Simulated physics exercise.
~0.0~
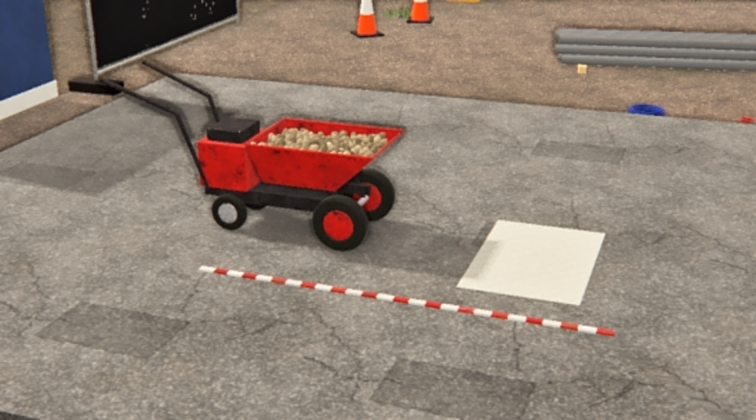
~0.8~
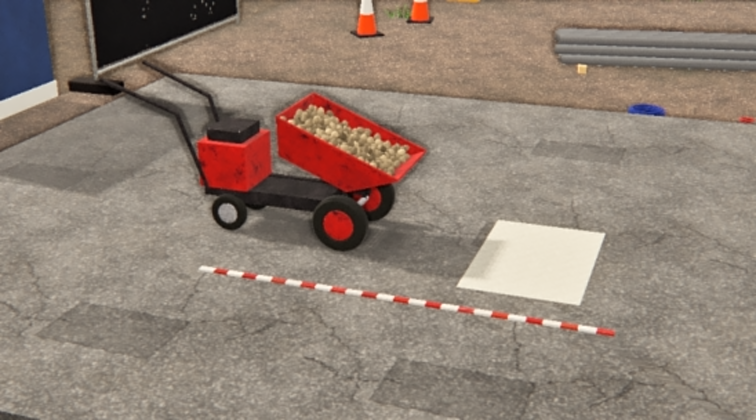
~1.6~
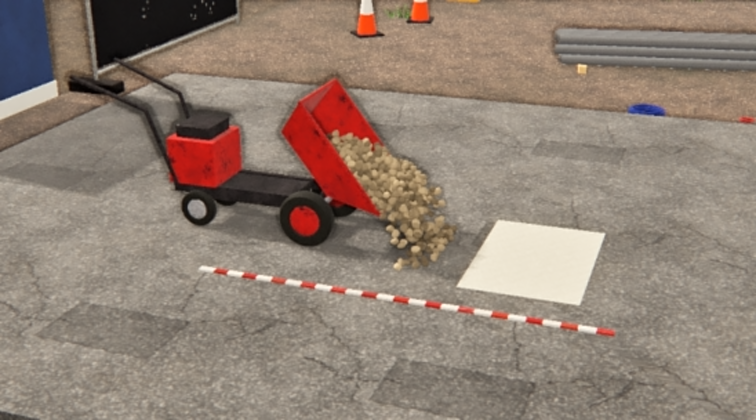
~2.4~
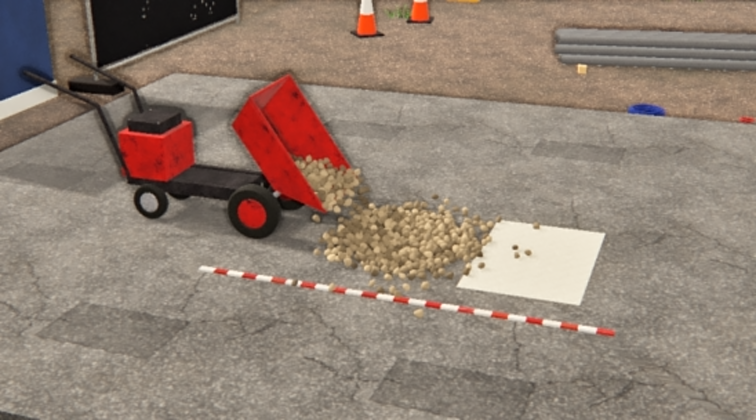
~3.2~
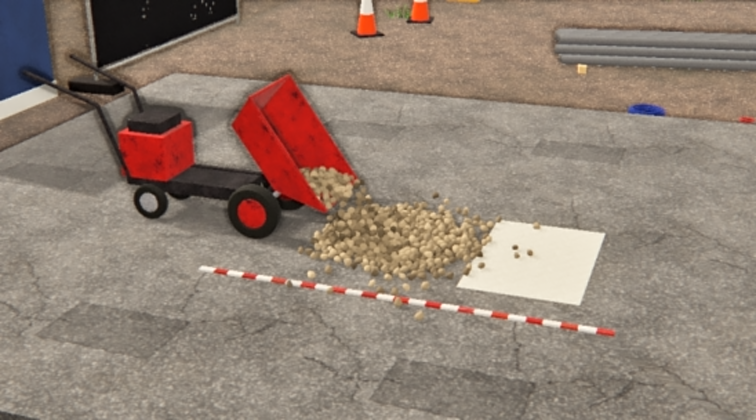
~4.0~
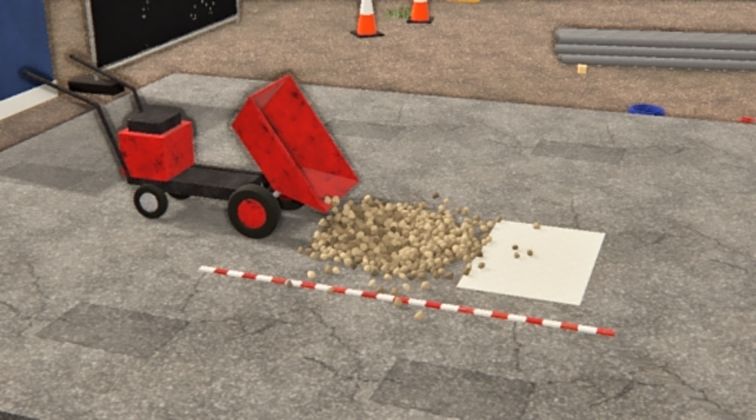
A red powered barrow tips its tray forward and rolls back to the left, pouring out a load of round tan stones. The tray ends empty and steeply raised, with the stones heaped on the grey ground short of the white sheet and only a few lying on it.
